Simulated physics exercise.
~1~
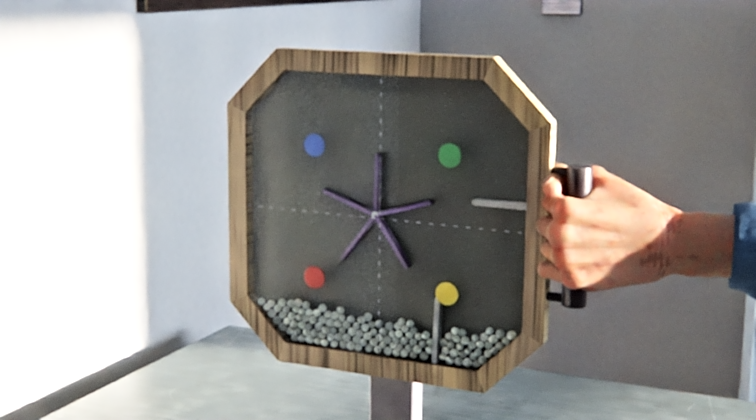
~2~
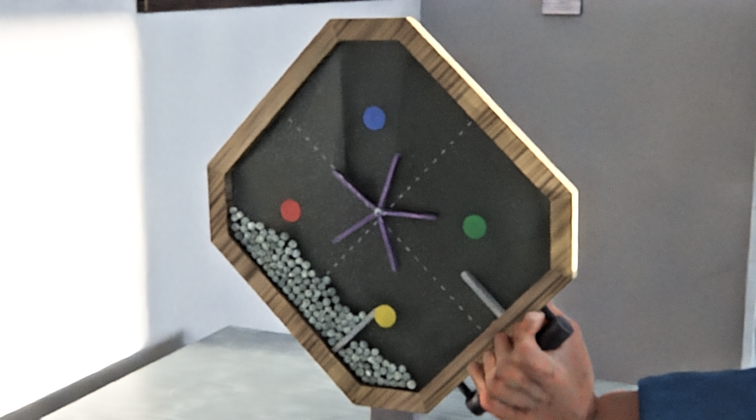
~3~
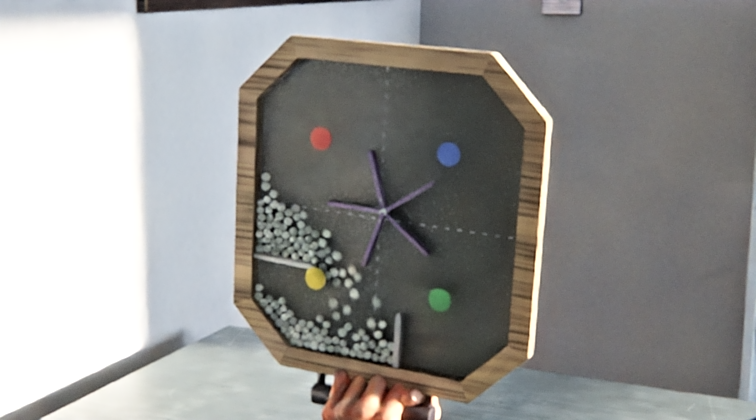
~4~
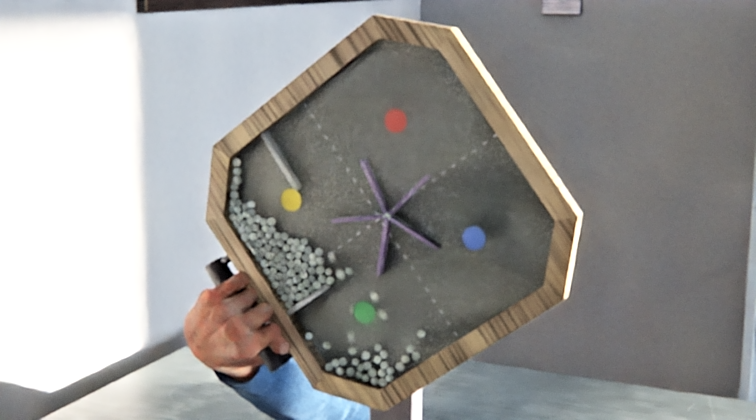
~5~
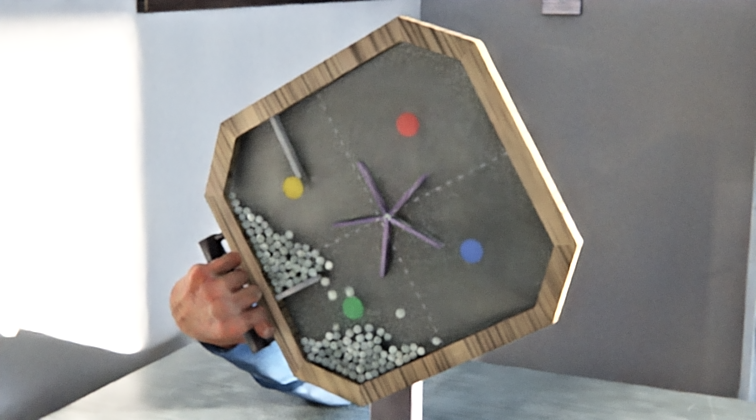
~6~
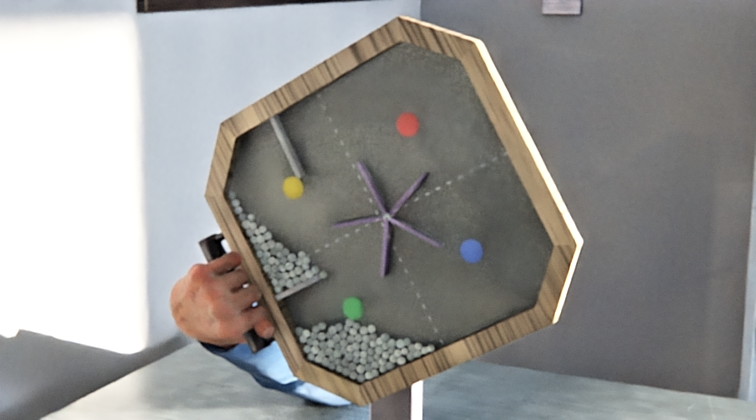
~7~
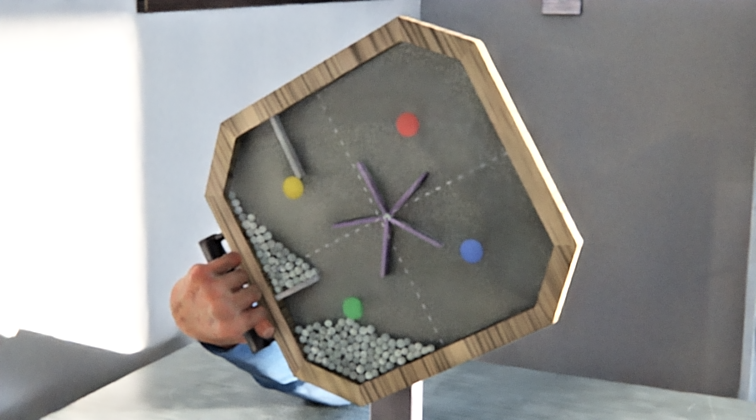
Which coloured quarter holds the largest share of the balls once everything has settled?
The quarter marked by the green dot holds the largest share of the balls, with a smaller part resting in the yellow quarter.
